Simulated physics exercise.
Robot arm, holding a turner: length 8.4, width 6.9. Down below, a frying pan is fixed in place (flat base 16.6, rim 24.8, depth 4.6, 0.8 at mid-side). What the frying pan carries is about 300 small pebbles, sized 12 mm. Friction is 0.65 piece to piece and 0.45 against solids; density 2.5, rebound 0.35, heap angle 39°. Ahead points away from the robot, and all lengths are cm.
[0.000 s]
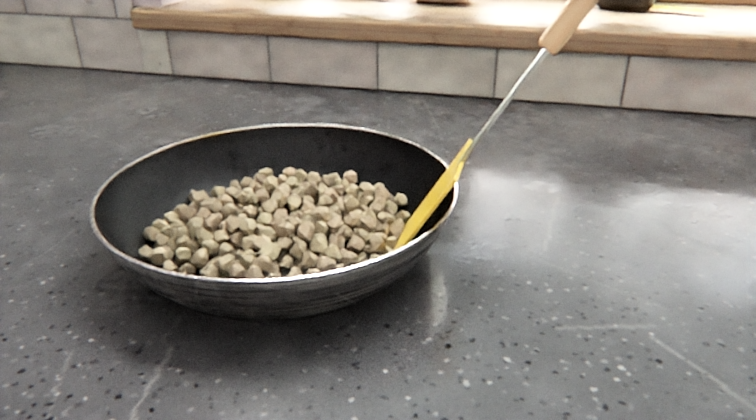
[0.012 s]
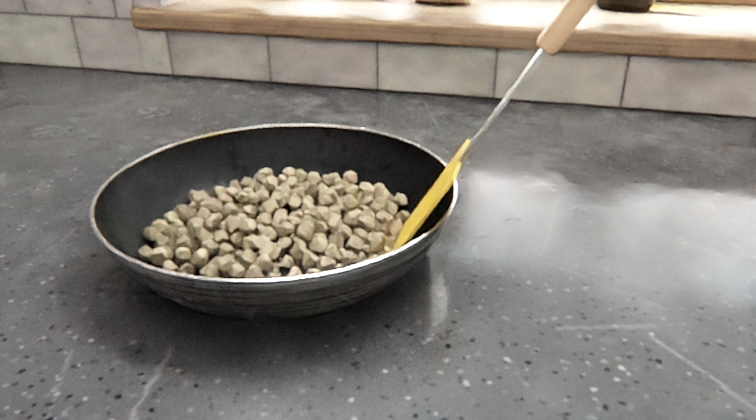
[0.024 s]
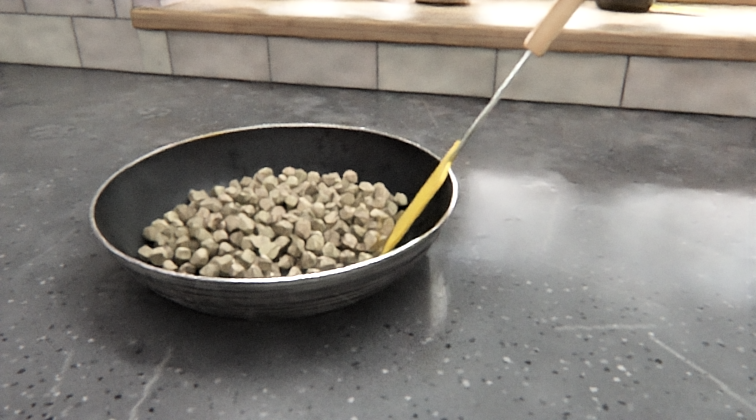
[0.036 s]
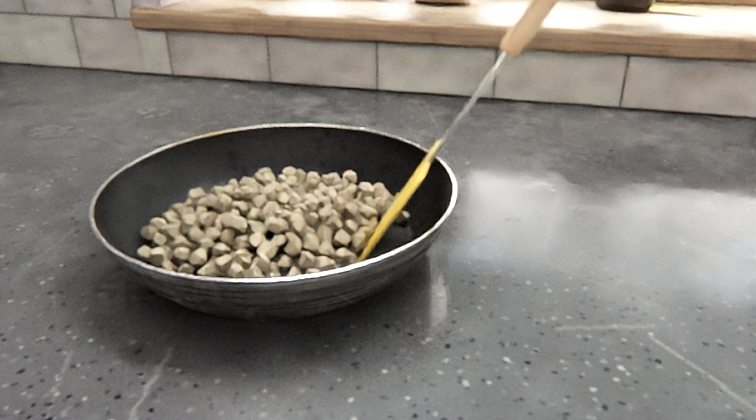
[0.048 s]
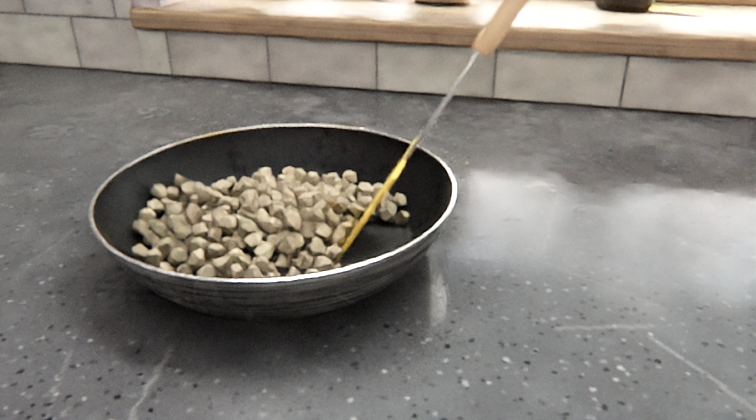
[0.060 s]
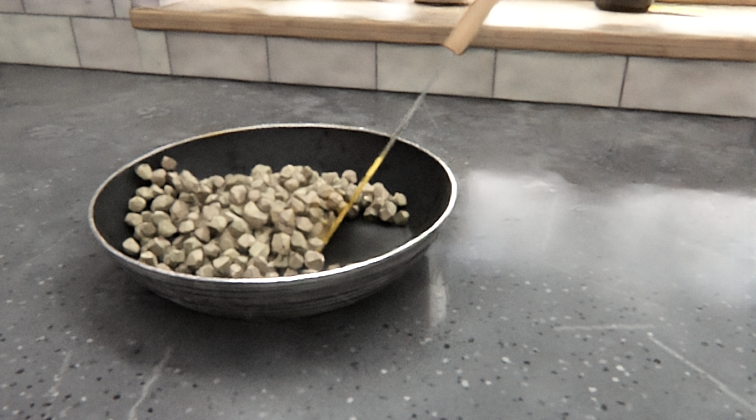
On a speckled grey countertop, a dark frying pan holds a heap of small pebbles, with a yellow turner resting inside its right edge. The turner then sweeps left through the pan, pushing pebbles toward the left side and baring a patch of the pan's base on the right.
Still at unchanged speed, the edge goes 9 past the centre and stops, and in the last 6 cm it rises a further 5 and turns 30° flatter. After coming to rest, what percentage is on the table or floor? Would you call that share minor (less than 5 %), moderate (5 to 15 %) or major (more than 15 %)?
I would call it major.
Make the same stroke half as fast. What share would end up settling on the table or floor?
In that case, close to 15 per cent.
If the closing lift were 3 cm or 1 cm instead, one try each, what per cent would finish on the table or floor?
I'd put it near 25 in a hundred, then near 20 in a hundred.
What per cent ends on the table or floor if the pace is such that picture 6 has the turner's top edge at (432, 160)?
Some 10 percent.
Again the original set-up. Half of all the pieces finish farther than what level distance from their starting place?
About 5 cm.
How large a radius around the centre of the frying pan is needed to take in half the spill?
That distance comes to about 32 cm.
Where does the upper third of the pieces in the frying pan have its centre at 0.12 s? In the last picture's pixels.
Near pixel (190, 186).
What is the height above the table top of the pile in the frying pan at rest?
It reaches around 5.0 cm.
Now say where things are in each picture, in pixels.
Turner top edge at (464, 158), sloping 59°; upper third of the load around (275, 223), from x 150 to 405, top at y 175; 301 in the frying pan, in the first picture.
Turner top edge at (462, 158), sloping 59°; upper third of the load around (278, 223), from x 150 to 405, top at y 175, in the second picture.
Turner top edge at (451, 159), sloping 59°; upper third of the load around (283, 221), from x 150 to 405, top at y 175, in the third picture.
Turner top edge at (431, 159), sloping 59°; upper third of the load around (273, 217), from x 145 to 405, top at y 175, in the fourth picture.
Turner top edge at (407, 157), sloping 59°; upper third of the load around (262, 211), from x 140 to 405, top at y 175, in the fifth picture.
Turner top edge at (383, 155), sloping 59°; upper third of the load around (256, 203), from x 135 to 400, top at y 160; 301 in the frying pan, in the sixth picture.
By 0.09 s, sloping 59°, highest piece 8 above the table; 300 in the frying pan, 1 on the blade or in flight.
By 0.12 s, sloping 52°, highest piece 10 above the table; 297 in the frying pan, 4 on the blade or in flight.
By 0.33 s, sloping 29°, highest piece 18 above the table; 238 in the frying pan, 30 on the table or floor, 33 on the blade or in flight.
By 1.38 s, sloping 29°, highest piece 5 above the table; 238 in the frying pan, 63 on the table or floor.
Final count, 238 in the frying pan, 63 on the table or floor. That is 21 % on the table or floor.
